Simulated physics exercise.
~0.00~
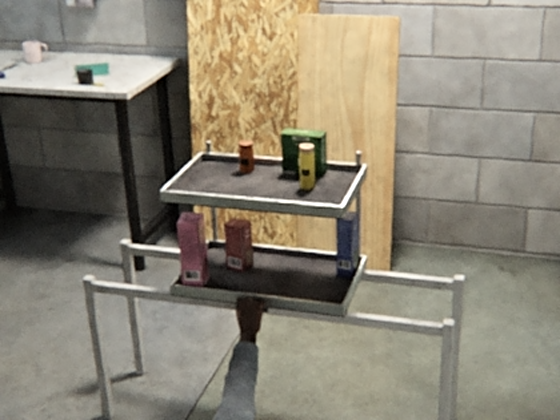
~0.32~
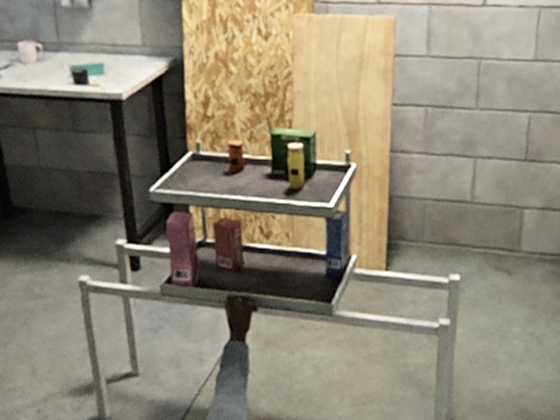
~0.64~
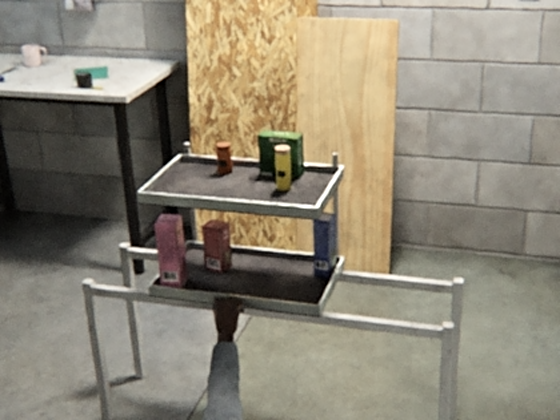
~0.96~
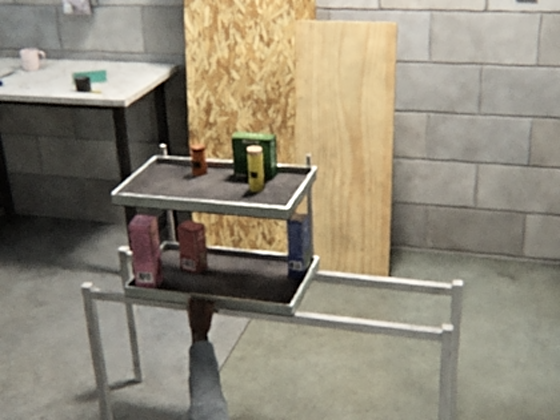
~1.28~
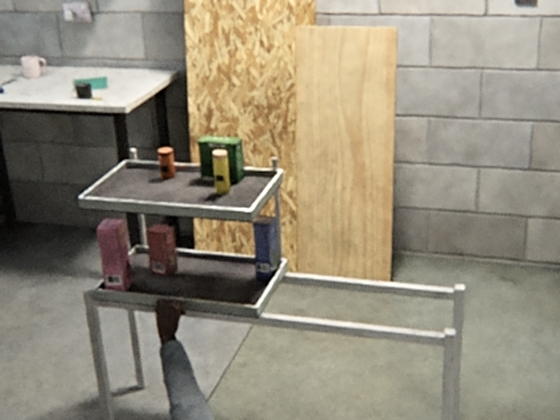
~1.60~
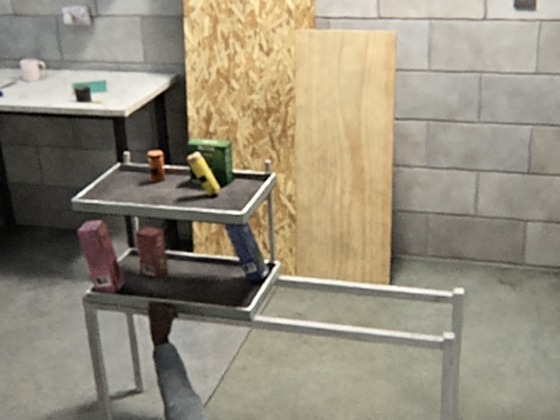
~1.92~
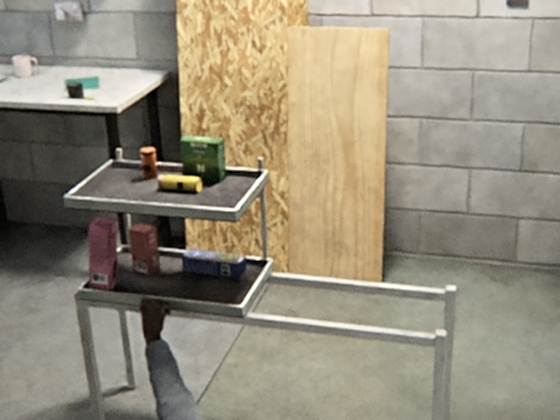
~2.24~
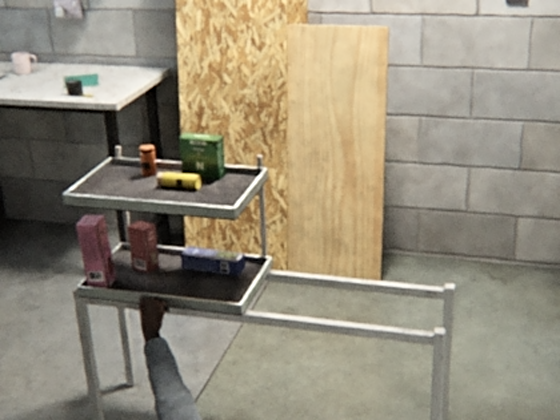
To begin with, a two-level rack tray stands on a metal frame in a workshop, holding upright cartons below and an orange shaker, a yellow shaker and a green packet above. A hand grips its lower edge and draws it steadily left along the rails. The items ride along standing until the tray reaches the left end, where the yellow shaker, blue carton and pink carton lean over. The yellow shaker and blue carton topple onto their sides, while the pink carton rocks back upright. The tray ends at rest on the left with the hand still there, those two lying down and the others standing.
